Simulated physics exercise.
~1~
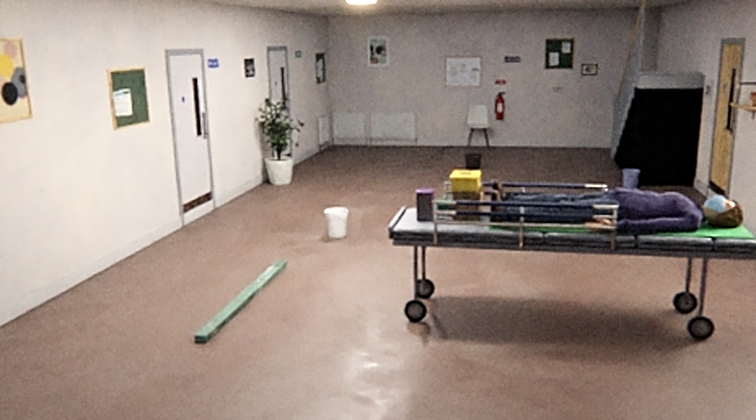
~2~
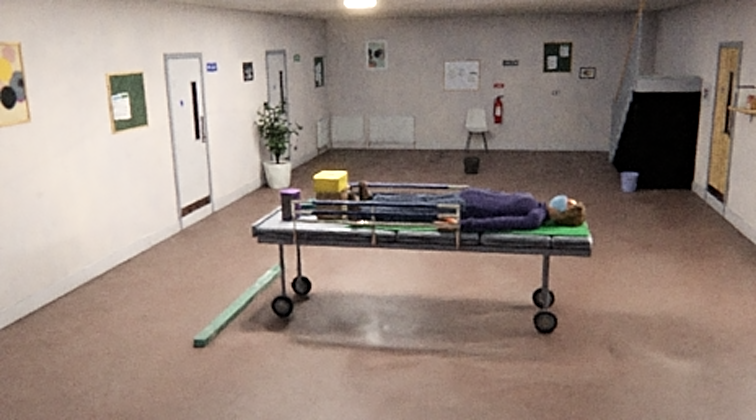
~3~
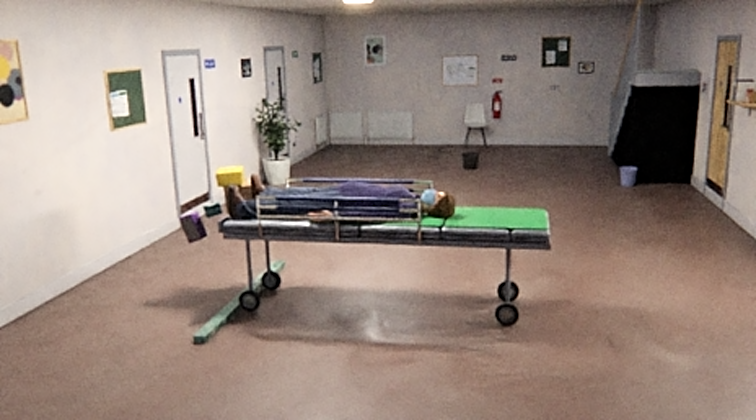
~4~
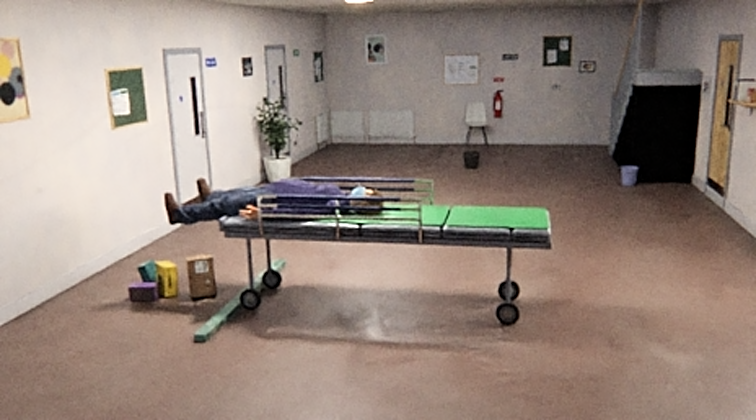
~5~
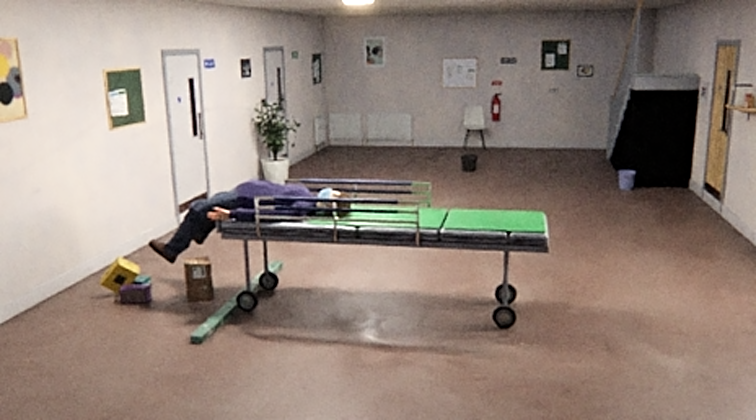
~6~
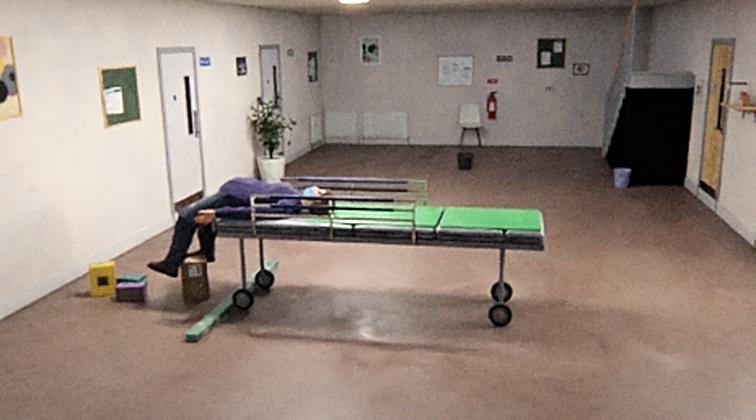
A wheeled hospital trolley carrying a limp person in purple and dark trousers rolls left across a reddish-brown floor in a pale-walled passage, seen from slightly above by a gently swaying camera. A yellow case, a purple item and other small objects sit by the person's feet, and a green sill lies ahead. The trolley stops at the sill, but the person slides feet-first along the green surface. The objects tumble off the left end and land on the floor. The person's legs slide out past the edge, then bend down, leaving the body draped over the foot end.
